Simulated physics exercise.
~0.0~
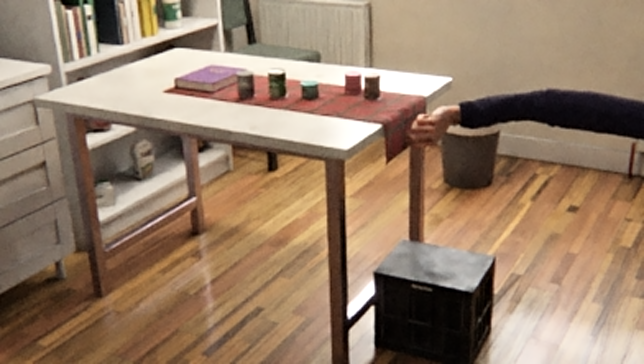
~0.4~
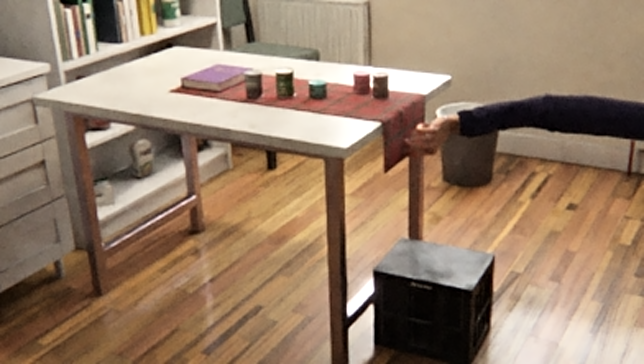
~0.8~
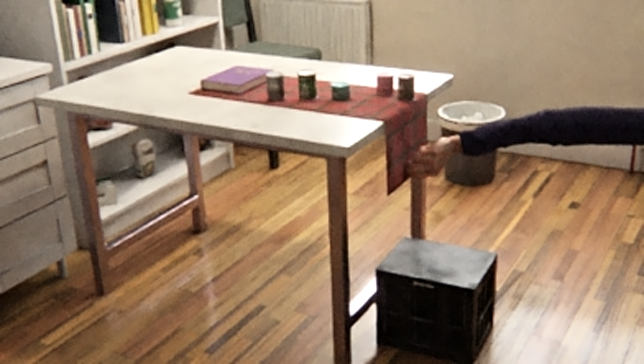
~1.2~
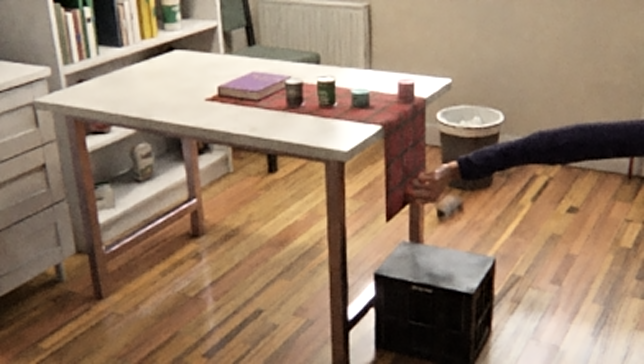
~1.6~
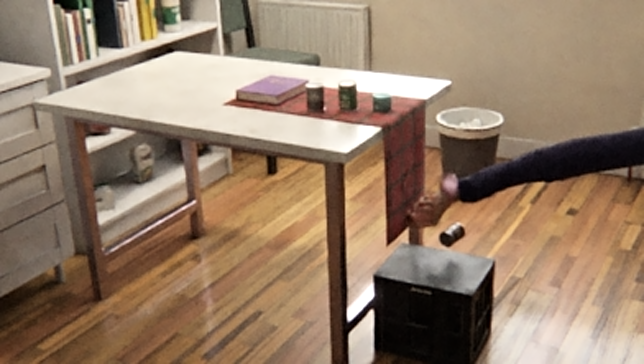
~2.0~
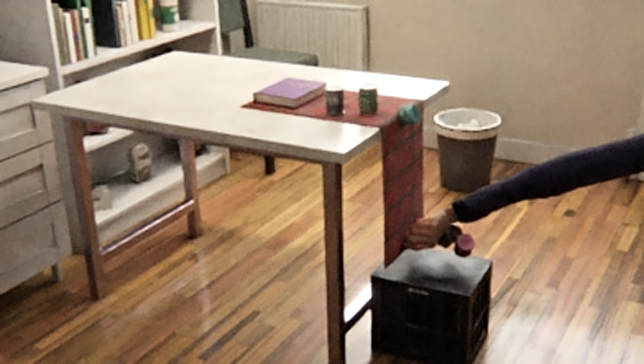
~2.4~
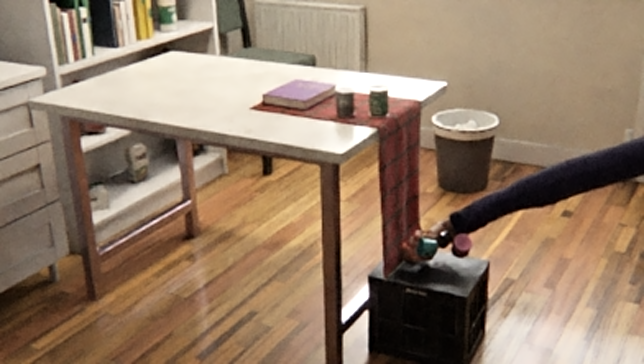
A hand in a dark sleeve grips the hanging end of a red runner at the right edge of a white table and draws it steadily downward. The purple book and five small containers ride along the tabletop to the right. First a brown can tips over the edge and falls on its side toward the black crate below, then a pink pot drops after it. As the hem reaches the top of the crate, a turquoise pot slides off too. At the end, the green and grey cans still stand on the runner beside the book, with three items gone from the table.
